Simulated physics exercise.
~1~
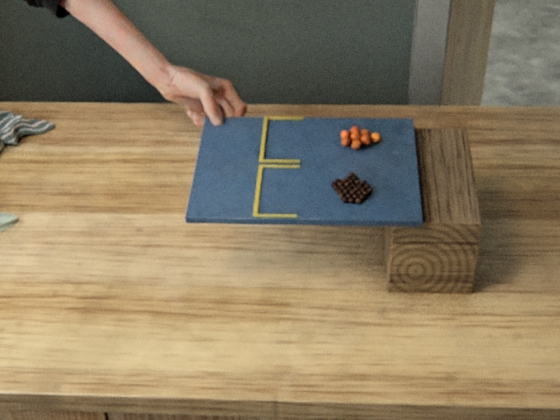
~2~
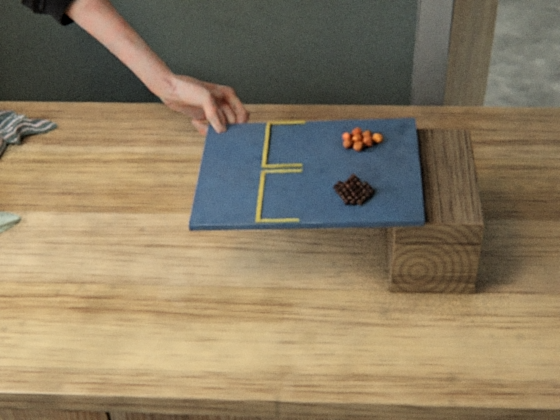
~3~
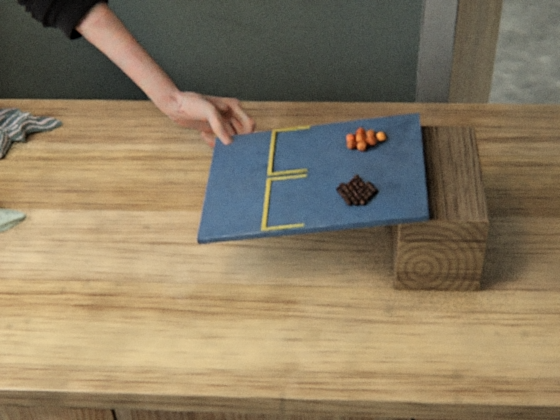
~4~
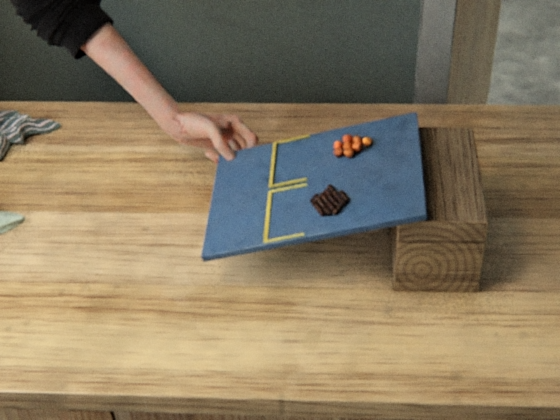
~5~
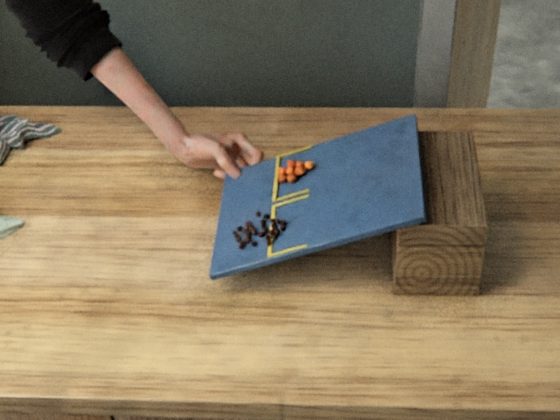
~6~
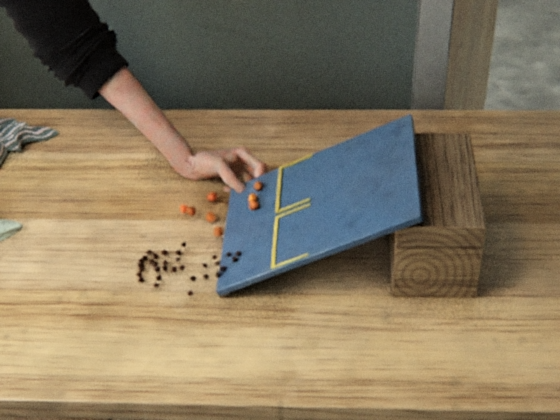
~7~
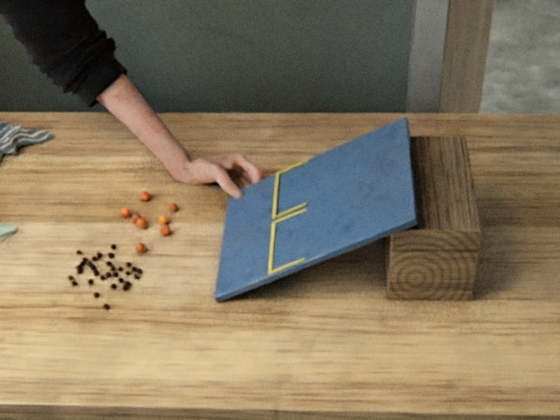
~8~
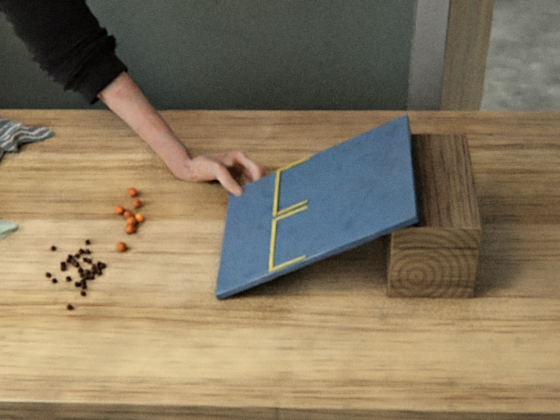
A blue board propped on a wooden block tilted down to the left as a hand guided its free end, and its dark and orange bits slid past the yellow strips, spilled off and scattered on the counter, leaving the sloping board empty.
